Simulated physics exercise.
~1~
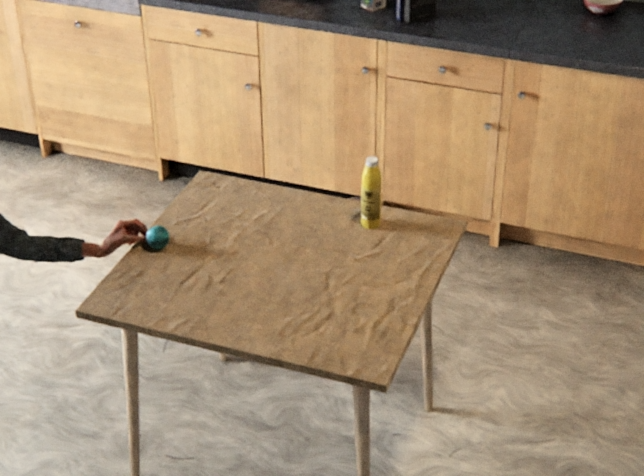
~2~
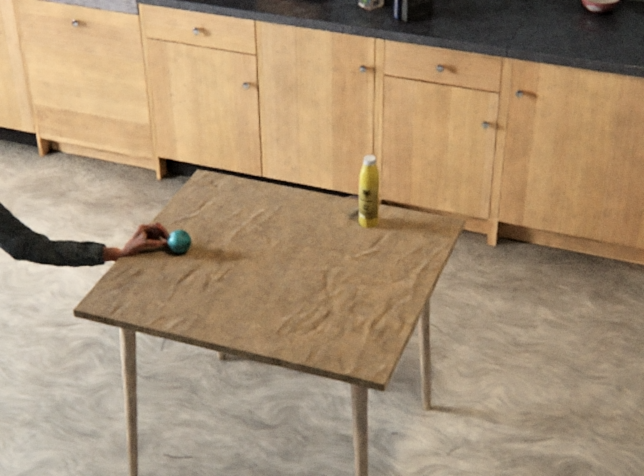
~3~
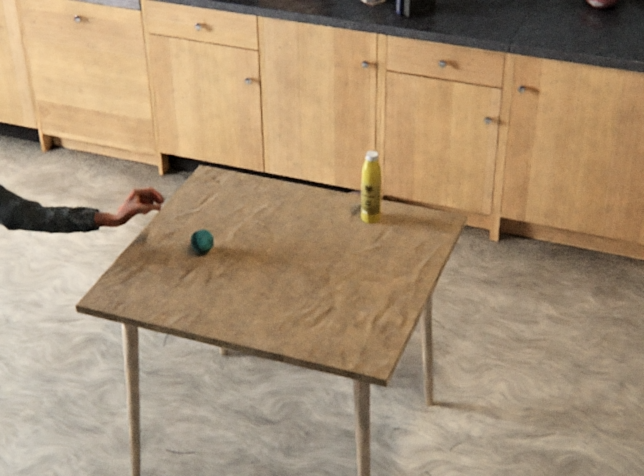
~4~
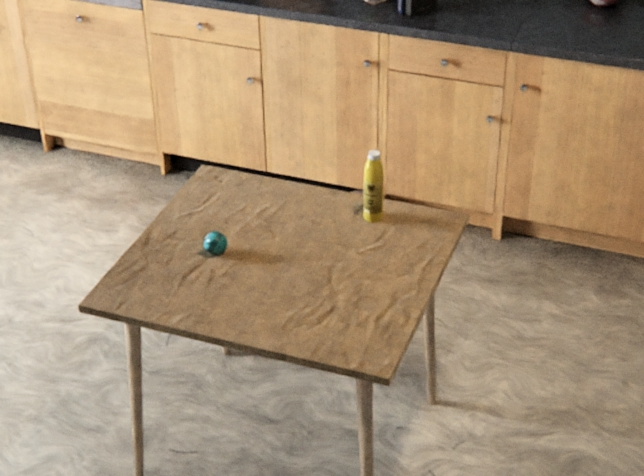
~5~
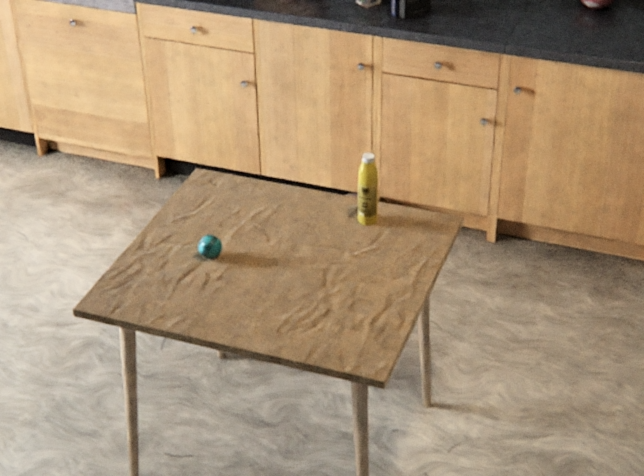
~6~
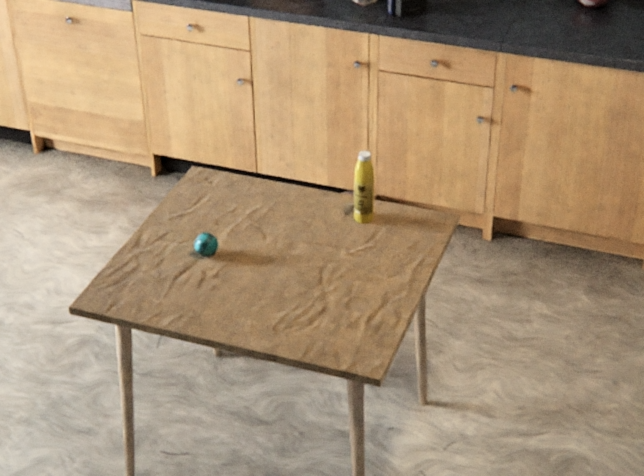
At first, a hand reaches in from the left and holds a small turquoise ball near the left edge of a wrinkled brown tabletop, while a yellow bottle stands toward the back right. The hand pushes the ball to the right across the surface. It then lets go and draws back, and the ball rolls on a short way by itself as the hand leaves the view. The ball slows and comes to rest on the left part of the table, well short of the bottle, which is still standing in its place.
